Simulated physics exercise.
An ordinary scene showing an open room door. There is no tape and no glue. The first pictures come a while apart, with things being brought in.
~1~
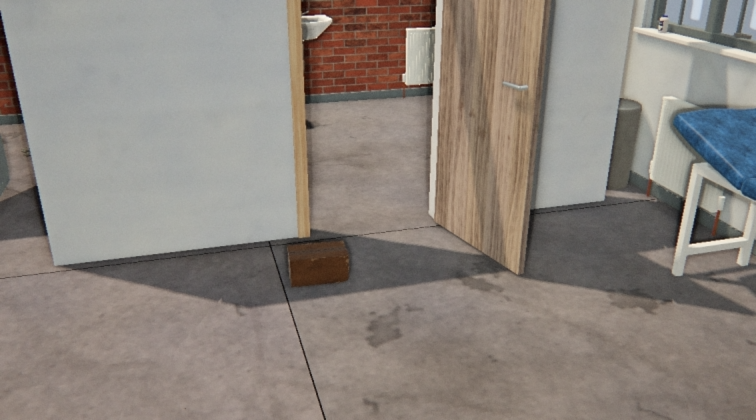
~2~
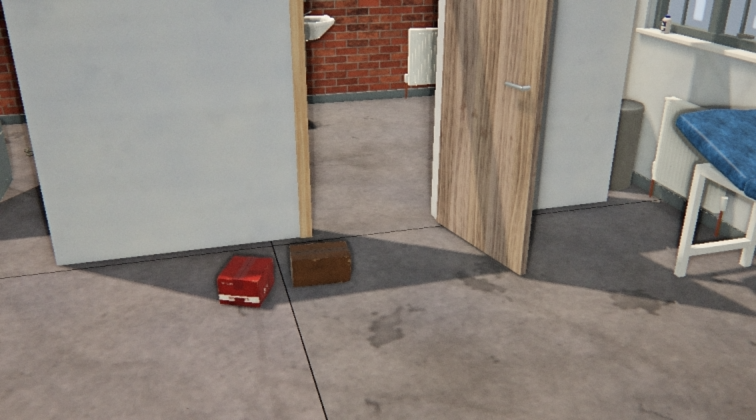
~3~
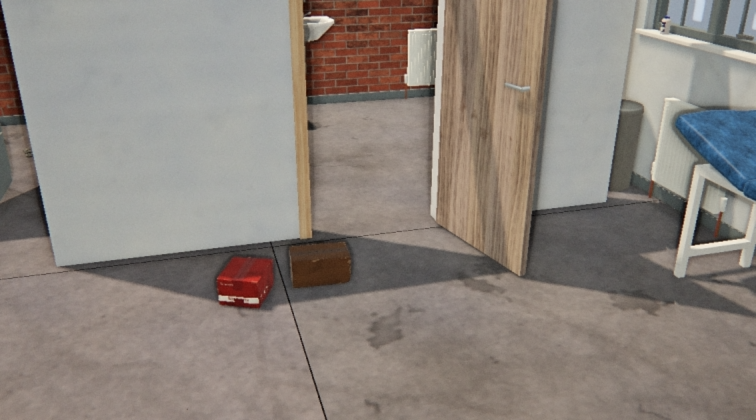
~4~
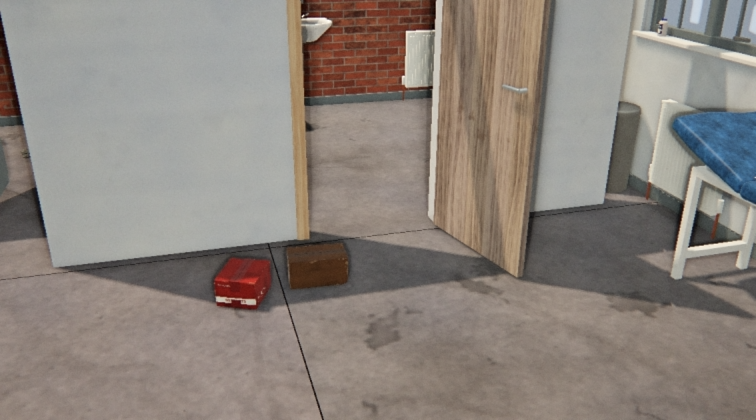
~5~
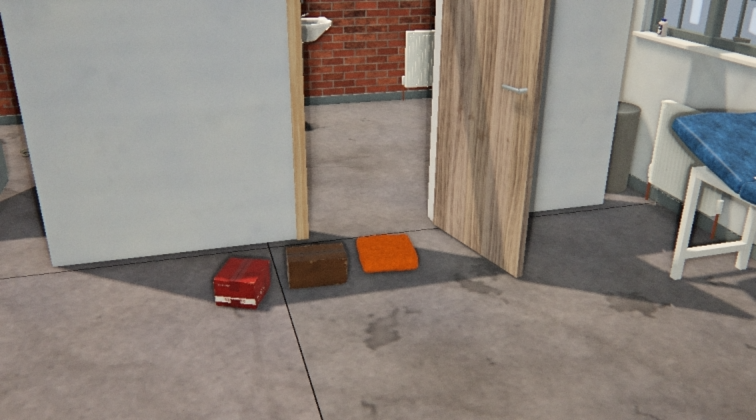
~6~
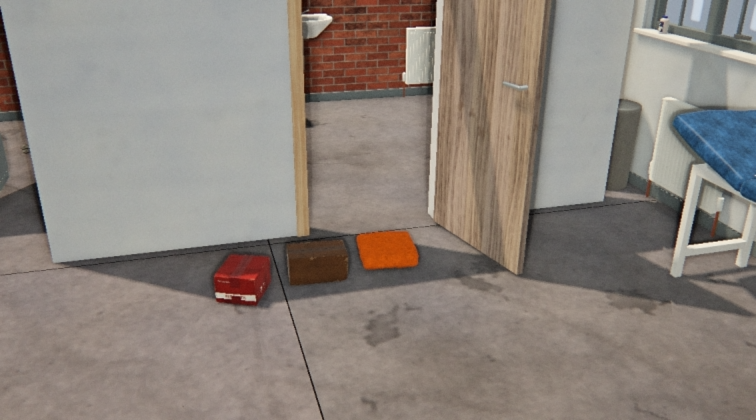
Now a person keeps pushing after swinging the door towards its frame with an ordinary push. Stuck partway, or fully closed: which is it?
Okay, the door ends up with a gap before the frame.
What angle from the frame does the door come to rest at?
It stays open at around 25°.
Then, 1.00 s on from there, door at 69°.
Then, 1.40 s on from there, door at 46°; orange cushion shifted a little near (360, 242); brown box shifted a little.
Then, 1.60 s on from there, door at 35°; orange cushion shifted about its own width near (345, 236); brown box shifted a little.
In the end, door at 25°; moved from the start, orange cushion; the other 2 unmoved. At the end, from the last picture's camera, orange cushion near (334, 230).
